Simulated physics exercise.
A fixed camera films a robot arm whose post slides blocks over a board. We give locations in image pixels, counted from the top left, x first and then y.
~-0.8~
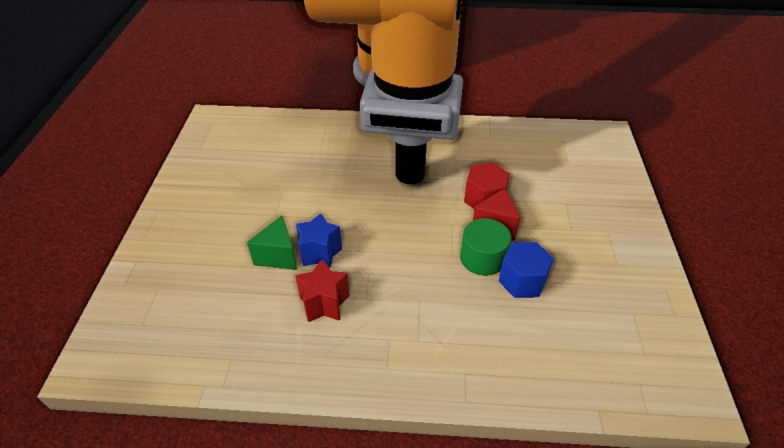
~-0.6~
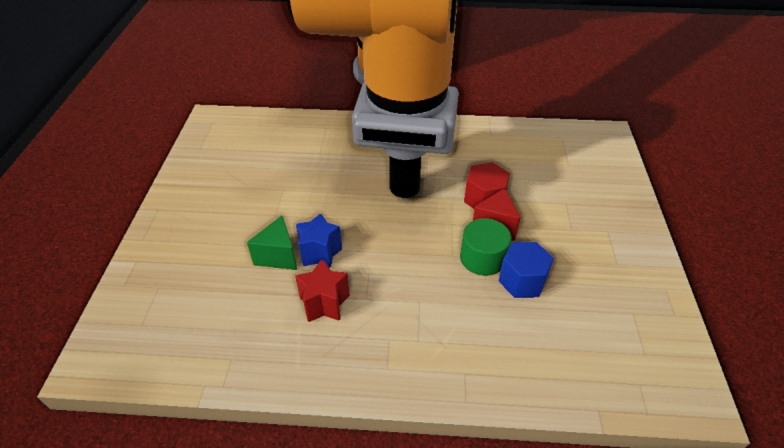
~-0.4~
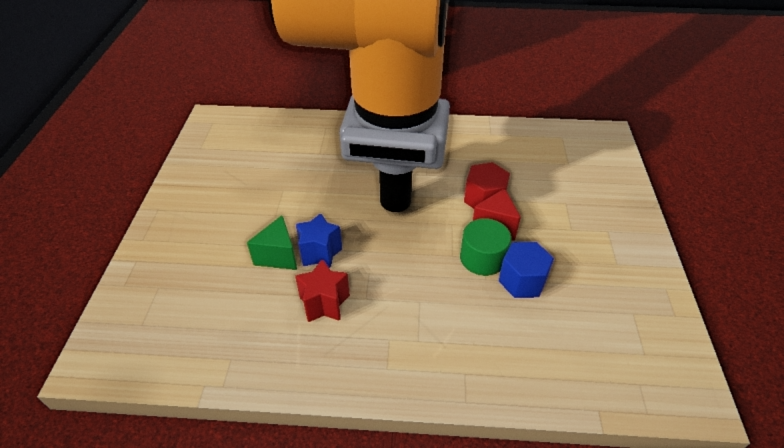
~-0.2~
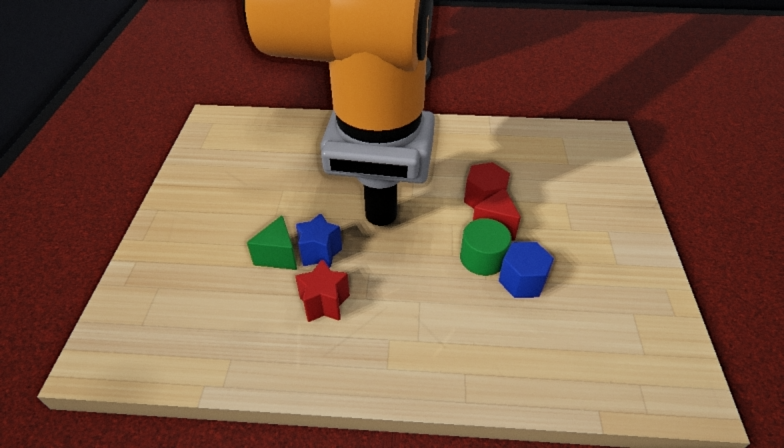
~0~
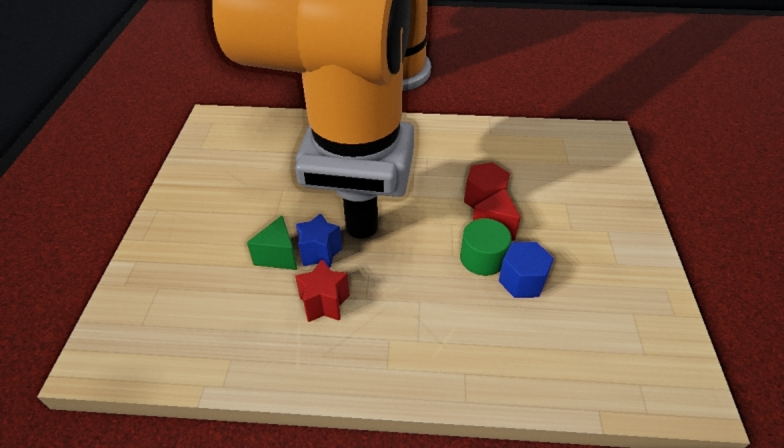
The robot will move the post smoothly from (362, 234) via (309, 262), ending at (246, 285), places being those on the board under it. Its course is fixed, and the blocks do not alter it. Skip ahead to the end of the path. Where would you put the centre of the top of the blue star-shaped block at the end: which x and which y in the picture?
When the path ends, it will be at (204, 277).
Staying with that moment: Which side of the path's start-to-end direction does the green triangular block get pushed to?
Right side.
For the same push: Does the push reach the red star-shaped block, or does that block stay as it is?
By the last moment, the red star-shaped block will still be in its place.
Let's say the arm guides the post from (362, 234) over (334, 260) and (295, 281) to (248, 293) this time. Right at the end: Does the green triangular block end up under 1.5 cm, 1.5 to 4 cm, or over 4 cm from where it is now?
It shifts by more than 4 cm.
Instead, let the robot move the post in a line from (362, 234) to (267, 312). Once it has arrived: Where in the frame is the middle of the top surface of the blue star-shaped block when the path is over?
I'd place it at (240, 268), taking the centre of its top.
The first path, step by step. One third of the way, post at (327, 247); green triangular block at (260, 238), turned 30° clockwise; blue star-shaped block at (293, 244), turned 20° clockwise.
Two thirds of the way, post at (287, 264); green triangular block at (219, 247), turned 45° clockwise; blue star-shaped block at (249, 260), turned 25° clockwise.
At the end, post at (244, 279); green triangular block at (198, 248), turned 75° clockwise; blue star-shaped block at (204, 277), turned 20° clockwise; red star-shaped block still.
